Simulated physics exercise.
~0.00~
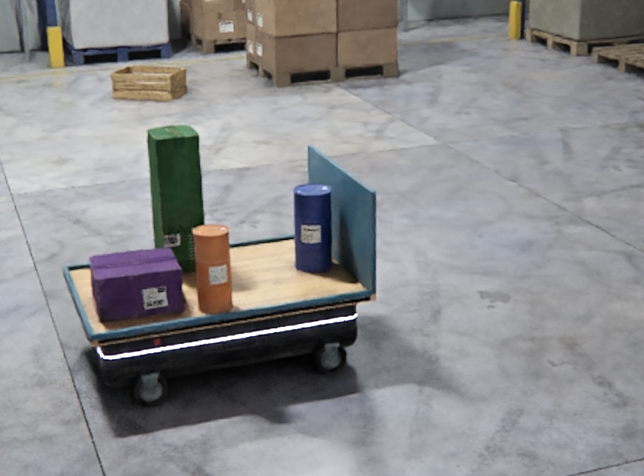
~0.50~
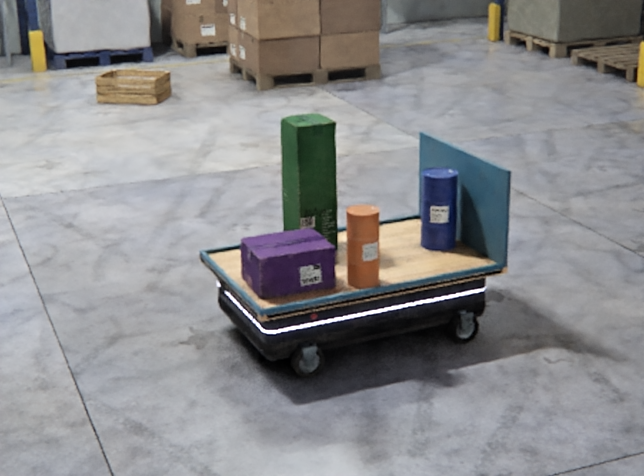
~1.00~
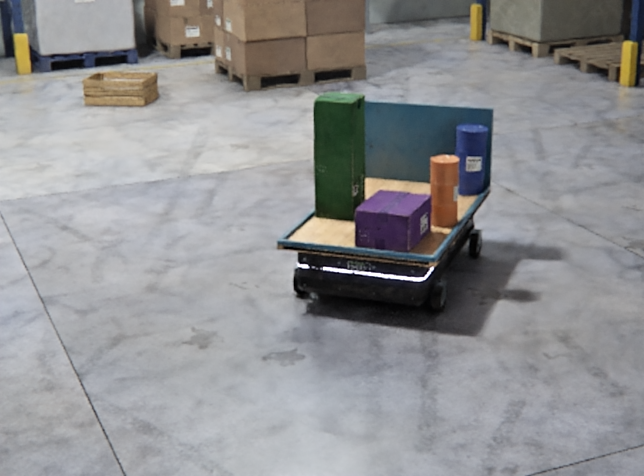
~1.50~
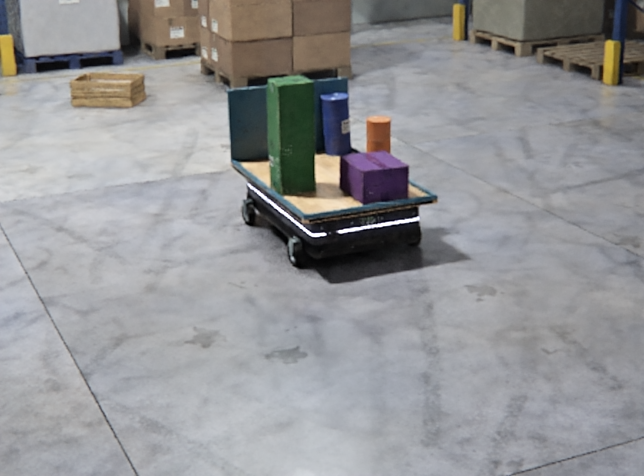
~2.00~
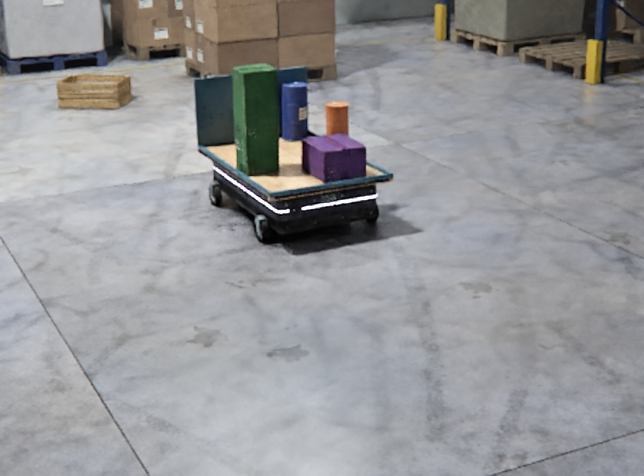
A flatbed cart carrying a parcel, a box and two canisters rolls right, turns away leftward and ends farther off, its load upright.
